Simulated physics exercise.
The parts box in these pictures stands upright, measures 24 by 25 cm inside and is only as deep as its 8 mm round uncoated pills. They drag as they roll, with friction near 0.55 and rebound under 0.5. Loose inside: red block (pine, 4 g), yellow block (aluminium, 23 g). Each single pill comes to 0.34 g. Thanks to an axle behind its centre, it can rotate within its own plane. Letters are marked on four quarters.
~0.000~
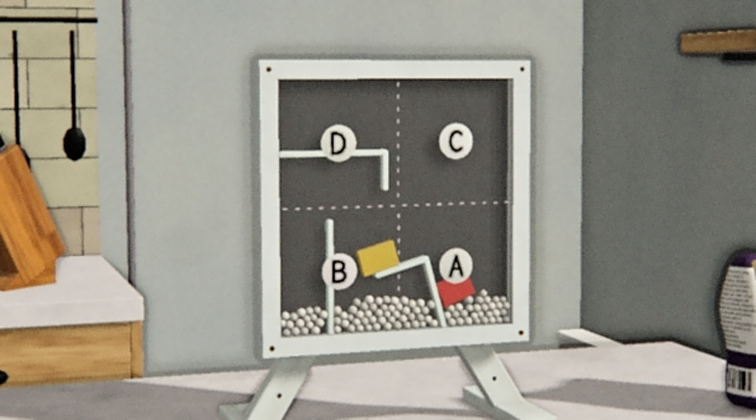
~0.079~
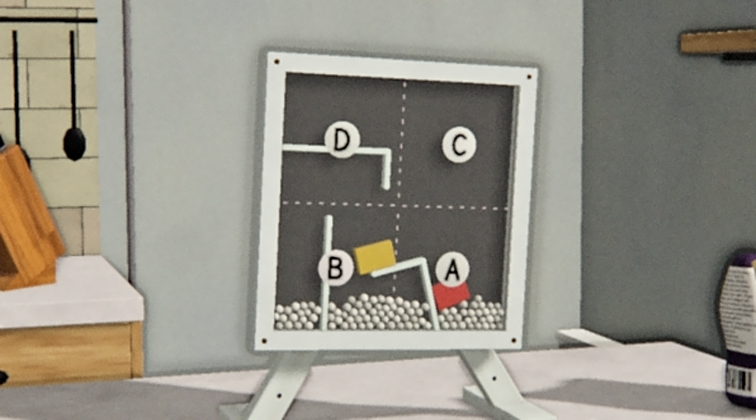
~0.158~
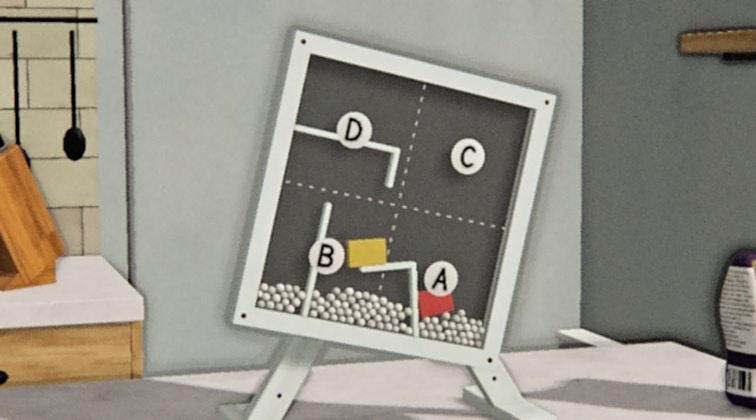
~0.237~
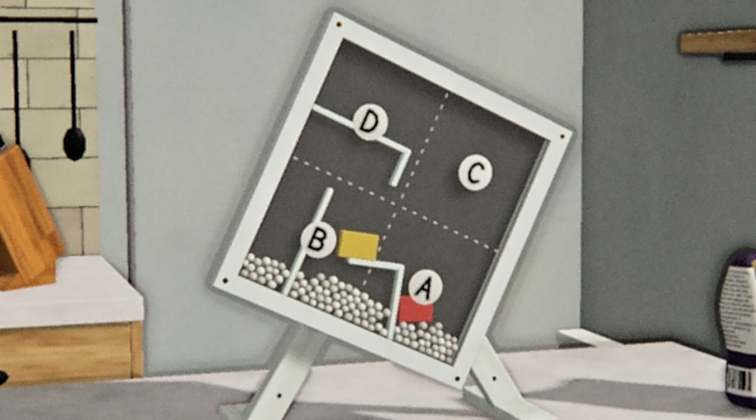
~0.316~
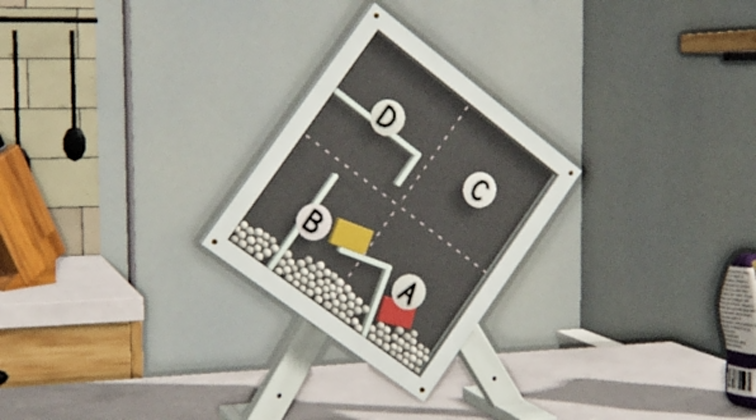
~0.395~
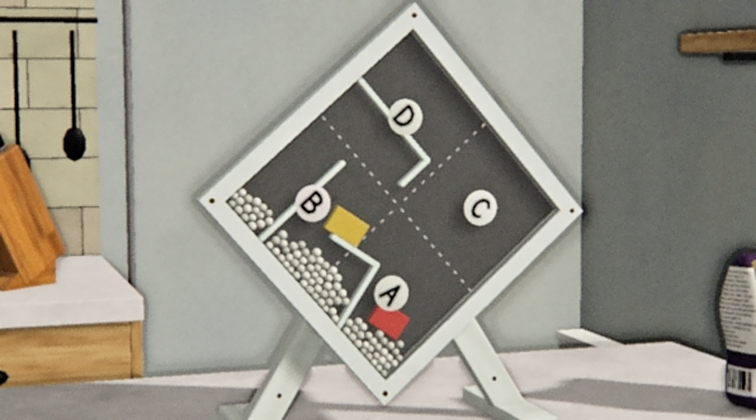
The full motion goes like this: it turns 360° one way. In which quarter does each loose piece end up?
Red block: D; yellow block: D.
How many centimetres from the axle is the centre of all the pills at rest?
The middle sits around 8 cm left of it and 4 cm below it.
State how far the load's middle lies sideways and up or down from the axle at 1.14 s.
Roughly 3 centimetres to the left and 2 centimetres above.
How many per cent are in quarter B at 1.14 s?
The share there is around 15 percent.
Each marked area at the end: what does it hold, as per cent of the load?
In per cent: Quarter A holds 0, quarter B holds 70, quarter C holds 0, quarter D holds 30.
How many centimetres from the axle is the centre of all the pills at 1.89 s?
The middle sits around 3 cm left and 8 cm below.
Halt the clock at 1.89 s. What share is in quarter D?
The share there is near 65 %.
After 1.14 s, it stands 162° clockwise; the pills' middle is 3 cm left of and 2 cm above the centre; A 40 %, B 15 %, C 30 %, D 20 %; red block in C; yellow block in C.
After 1.89 s, it has come round 275° clockwise; the pills' middle is 3 cm left of and 8 cm below the centre; B 35 %, D 65 %; red block in D; yellow block in D.
After 2.52 s, it has come round 360° clockwise; the pills' middle is 8 cm left of and 3 cm below the centre; B 70 %, D 30 %; red block in D; yellow block in D.
At rest by 3.5 s, it has come round 360° clockwise; A 0 %, B 70 %, C 0 %, D 30 %; red block in D; yellow block in D.
